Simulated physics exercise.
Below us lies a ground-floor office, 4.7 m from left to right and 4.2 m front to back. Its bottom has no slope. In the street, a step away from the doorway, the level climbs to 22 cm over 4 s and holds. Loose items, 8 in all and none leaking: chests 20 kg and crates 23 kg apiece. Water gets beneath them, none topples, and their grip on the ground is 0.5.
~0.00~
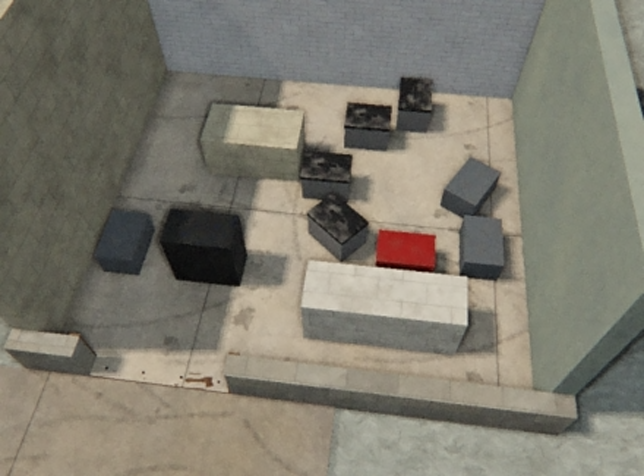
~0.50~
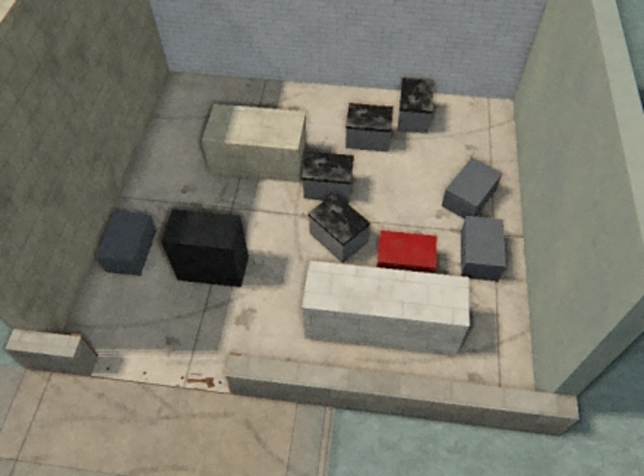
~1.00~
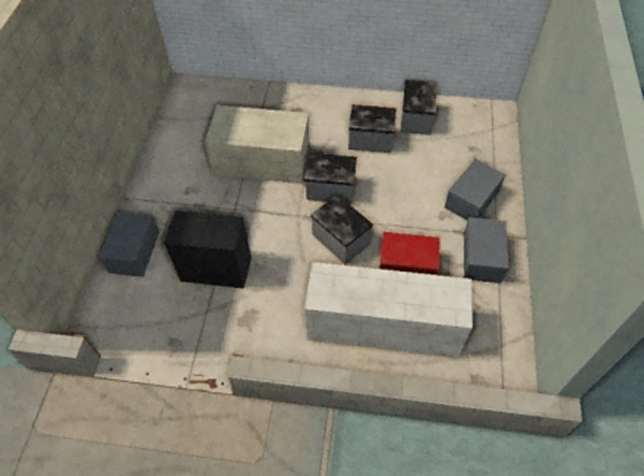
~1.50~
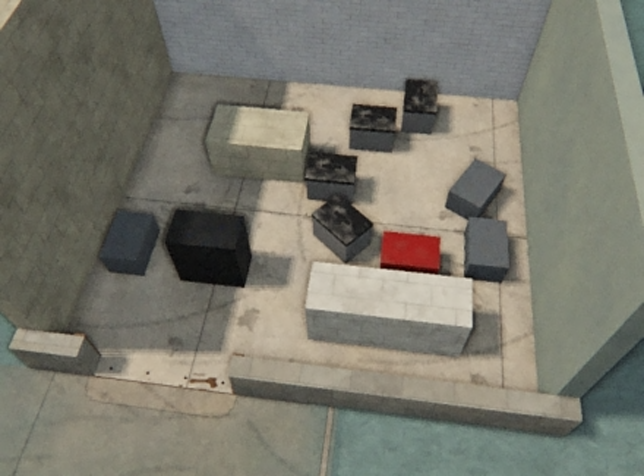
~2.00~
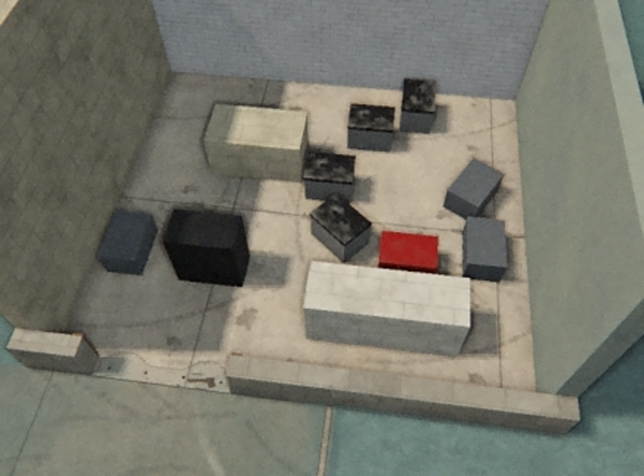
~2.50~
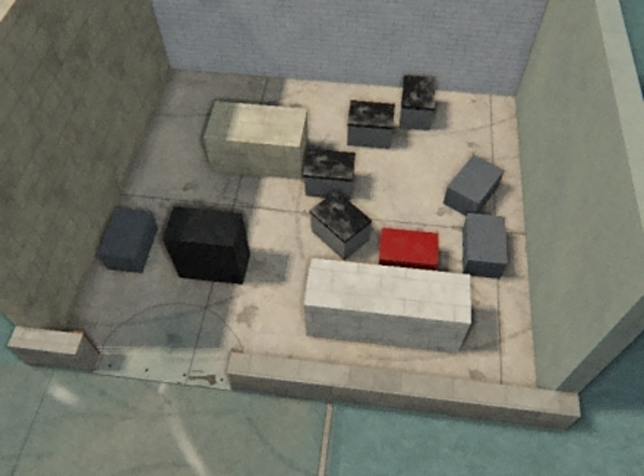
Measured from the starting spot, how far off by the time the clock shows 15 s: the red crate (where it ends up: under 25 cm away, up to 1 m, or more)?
The red crate moves a short way.
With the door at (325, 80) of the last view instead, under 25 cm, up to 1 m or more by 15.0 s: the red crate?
In that case the red crate travels far.
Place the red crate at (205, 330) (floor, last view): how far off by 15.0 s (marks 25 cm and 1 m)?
It gets carried off.
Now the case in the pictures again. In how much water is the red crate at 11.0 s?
About 7 cm.
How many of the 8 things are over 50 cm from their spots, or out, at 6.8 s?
By then 1.
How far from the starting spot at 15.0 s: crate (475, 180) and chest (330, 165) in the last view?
In turn: 80 cm, 100 cm.
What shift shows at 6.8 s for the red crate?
Roughly 0 cm by then.
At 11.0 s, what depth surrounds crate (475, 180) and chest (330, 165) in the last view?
Roughly 6 and 10 cm.
After 3.5 s the red crate is near (409, 246), 0.0 m from its start, aground; 0 afloat.
After 6.8 s the red crate is near (409, 246), 0.0 m from its start, aground; 0 afloat.
After 11.0 s the red crate is near (409, 246), 0.0 m from its start, aground; 3 afloat.
After 15.0 s the red crate is near (353, 225), 0.6 m from its start, afloat; 8 afloat.
